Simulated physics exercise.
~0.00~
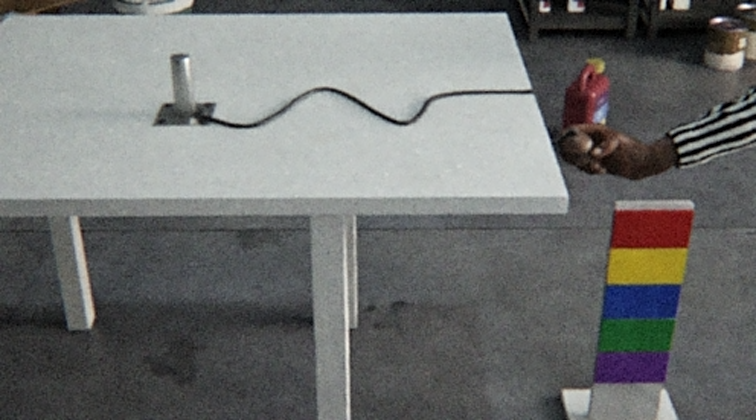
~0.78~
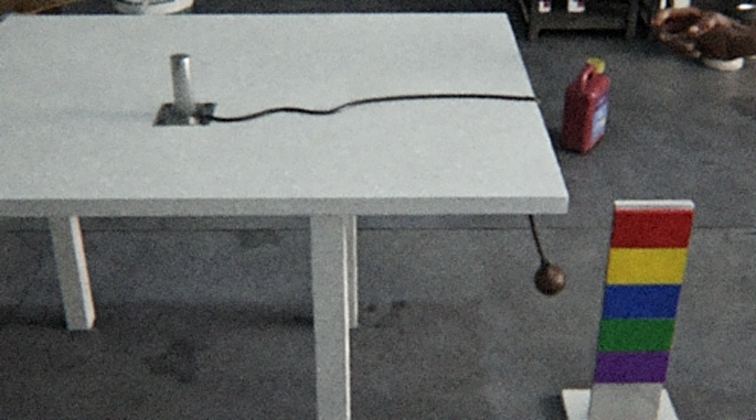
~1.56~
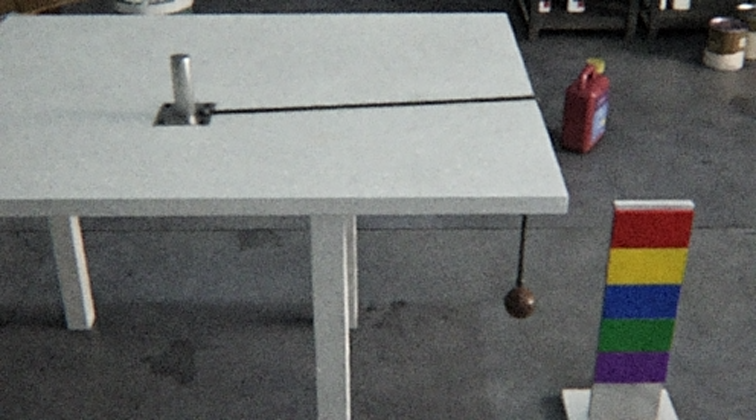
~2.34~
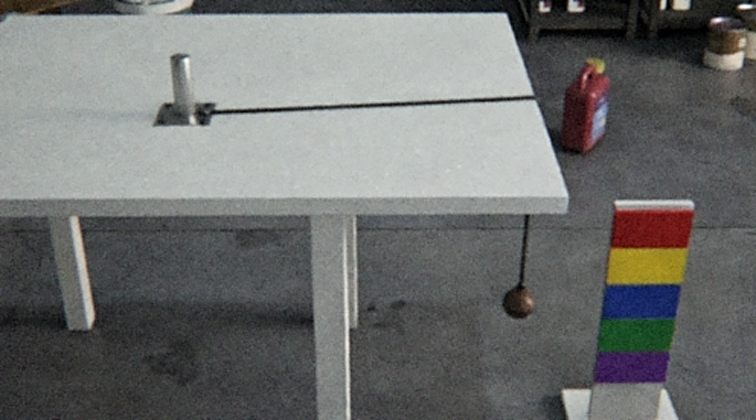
At a white table, a hand releases a corded brown ball, which hangs level with blue.
